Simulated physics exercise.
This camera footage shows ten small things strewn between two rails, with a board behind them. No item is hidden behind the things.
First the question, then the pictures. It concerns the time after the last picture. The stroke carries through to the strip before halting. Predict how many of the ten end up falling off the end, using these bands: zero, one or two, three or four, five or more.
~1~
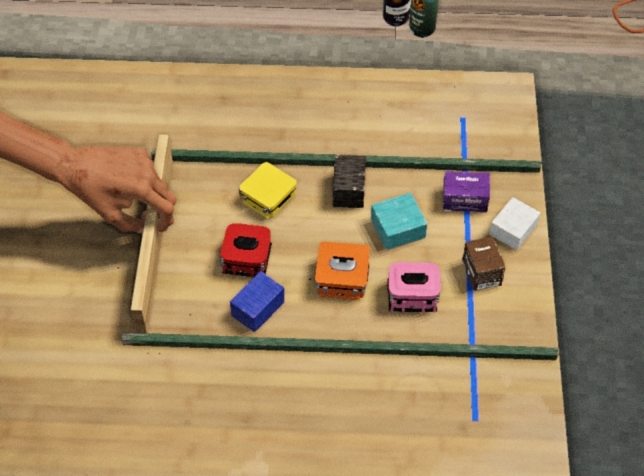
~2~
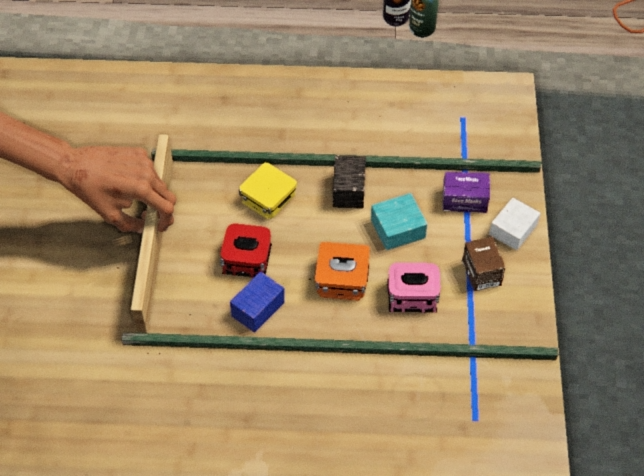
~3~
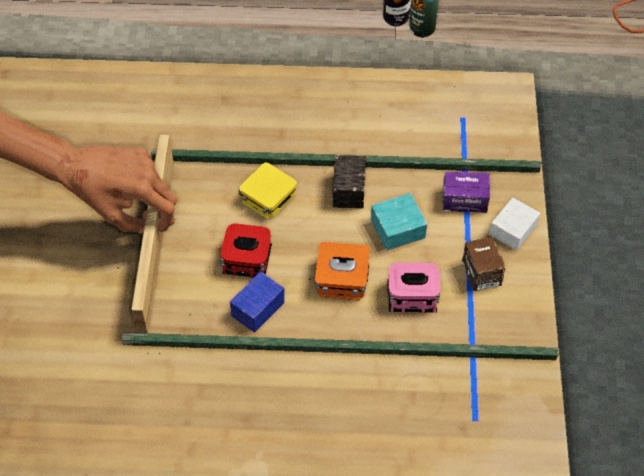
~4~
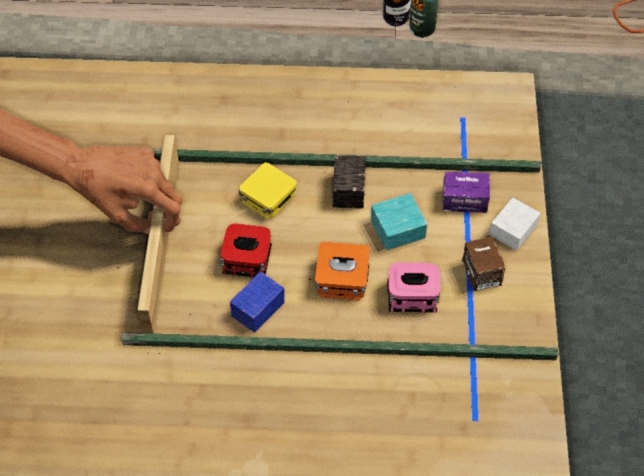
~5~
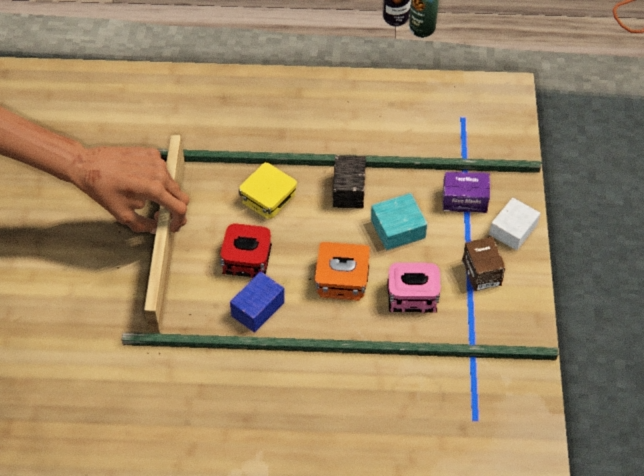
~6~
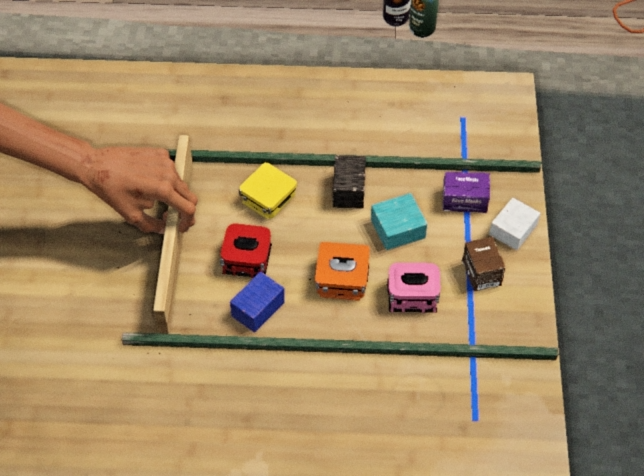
I predict the table will shed three or four pieces.
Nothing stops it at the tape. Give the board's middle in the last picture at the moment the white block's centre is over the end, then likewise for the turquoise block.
Near (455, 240) in the first case, near (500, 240) in the other.
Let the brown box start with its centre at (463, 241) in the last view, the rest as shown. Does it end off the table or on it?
Result for the brown box: It holds firm.
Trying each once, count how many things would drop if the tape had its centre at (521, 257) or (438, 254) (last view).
The counts would come to 7 and 0.
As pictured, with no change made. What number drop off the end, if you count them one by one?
All told, 3.
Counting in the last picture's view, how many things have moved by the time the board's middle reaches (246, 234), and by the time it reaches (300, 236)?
The first number is 3, the next one 6.
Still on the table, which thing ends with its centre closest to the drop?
That'd be the brown box, foremost of the lot.
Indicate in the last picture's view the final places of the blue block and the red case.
About (487, 303), and about (492, 259).
Early on, none off yet; white block at rest near (515, 224); brown box at rest near (483, 264); purple box at rest near (466, 192).
Finally, the number that fall off is three or four; lost, pink case, purple box and white block.
